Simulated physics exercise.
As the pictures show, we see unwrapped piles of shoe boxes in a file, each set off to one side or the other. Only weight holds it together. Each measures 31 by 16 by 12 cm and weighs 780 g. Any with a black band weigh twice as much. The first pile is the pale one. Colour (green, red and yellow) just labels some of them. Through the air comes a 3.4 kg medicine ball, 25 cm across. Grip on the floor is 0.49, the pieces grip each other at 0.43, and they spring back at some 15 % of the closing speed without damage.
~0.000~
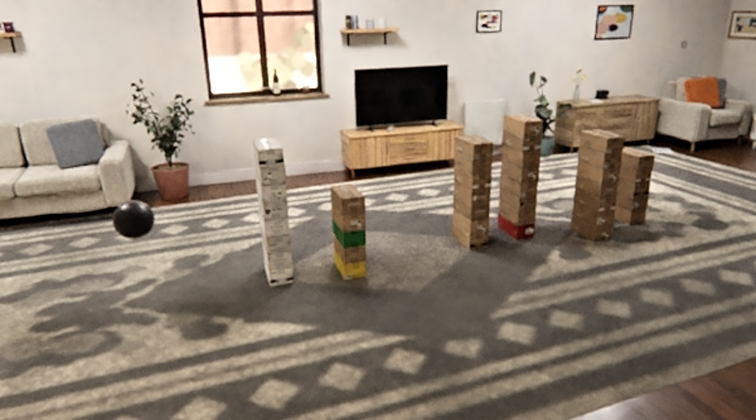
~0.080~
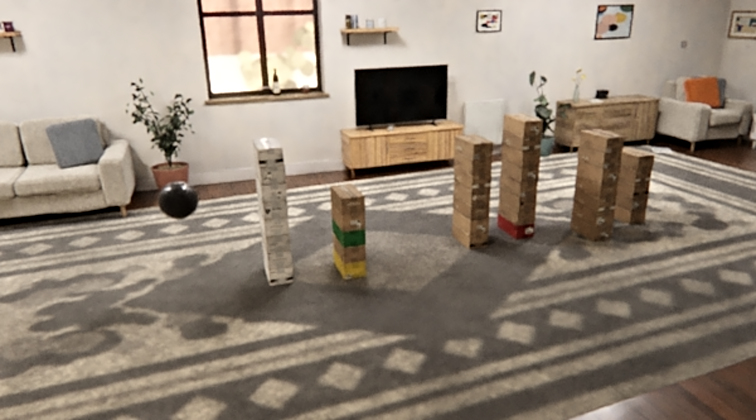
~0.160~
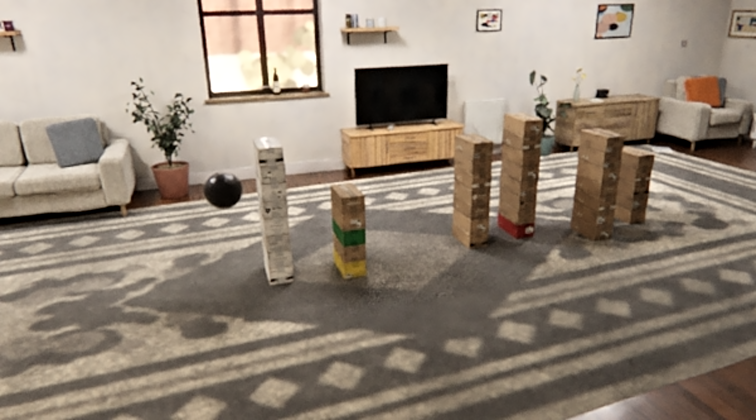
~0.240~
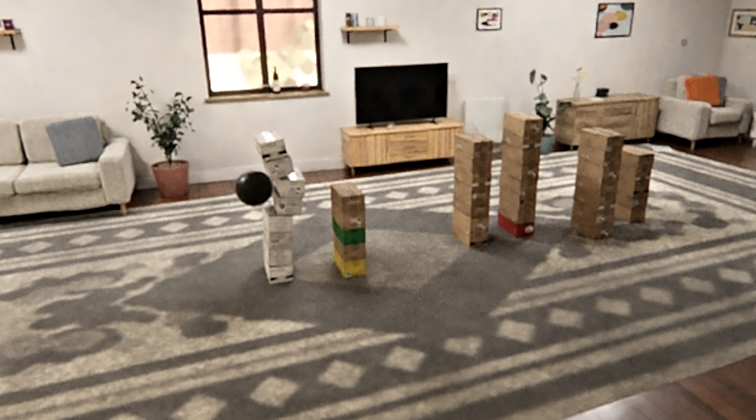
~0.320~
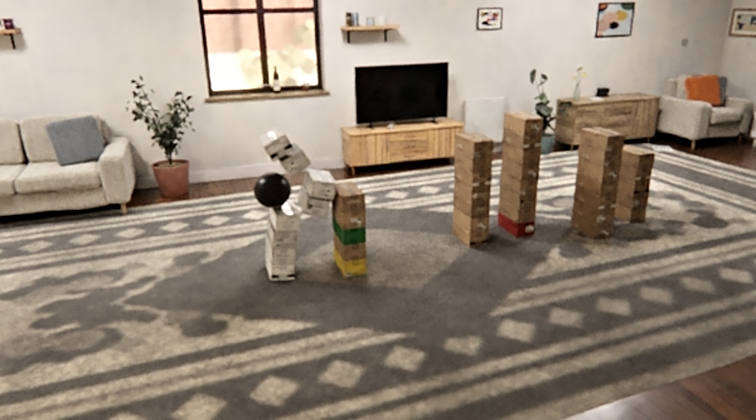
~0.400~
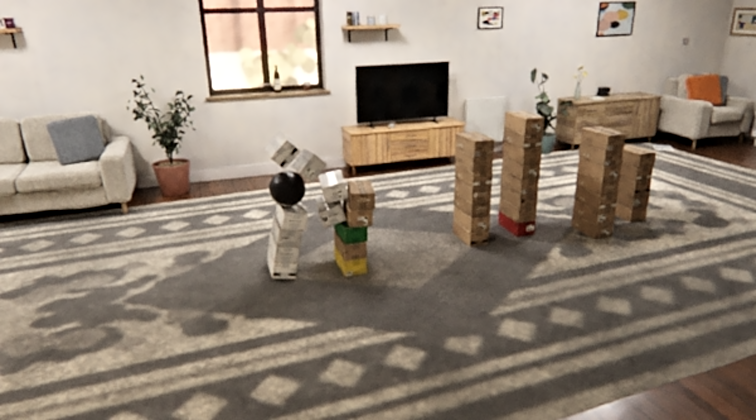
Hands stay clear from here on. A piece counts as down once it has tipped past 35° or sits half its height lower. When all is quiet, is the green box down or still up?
It falls.
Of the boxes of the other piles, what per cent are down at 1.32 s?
At that moment 10 per cent.
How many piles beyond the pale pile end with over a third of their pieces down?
1 in all.
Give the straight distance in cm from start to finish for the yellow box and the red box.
About: Yellow 5, red 0.
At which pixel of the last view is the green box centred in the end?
Around (408, 248).
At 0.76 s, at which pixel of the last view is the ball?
Around (328, 195).
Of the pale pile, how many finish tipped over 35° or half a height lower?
The count is 8.
After 0.54 s, 4 of the pale pile down; none of the 32 other boxes down, 4 disturbed; green box 23 mm from its place.
After 0.76 s, 4 of the pale pile down; 2 of the 32 other boxes down; green box 15° from how it stood; yellow box 8° from how it stood.
After 1.00 s, 8 of the pale pile down; 3 of the 32 other boxes down; green box on its side; yellow box 17° from how it stood.
After 1.32 s, 8 of the pale pile down; 4 of the 32 other boxes down; green box on its side; yellow box 37 mm from its place.
In the end (4.0 s), 8 of the pale pile down; 4 of the 32 other boxes down; green box on its side; yellow box 36 mm from its place; red box unmoved. From the last view, middles, green box near (408, 248), yellow box near (355, 258).
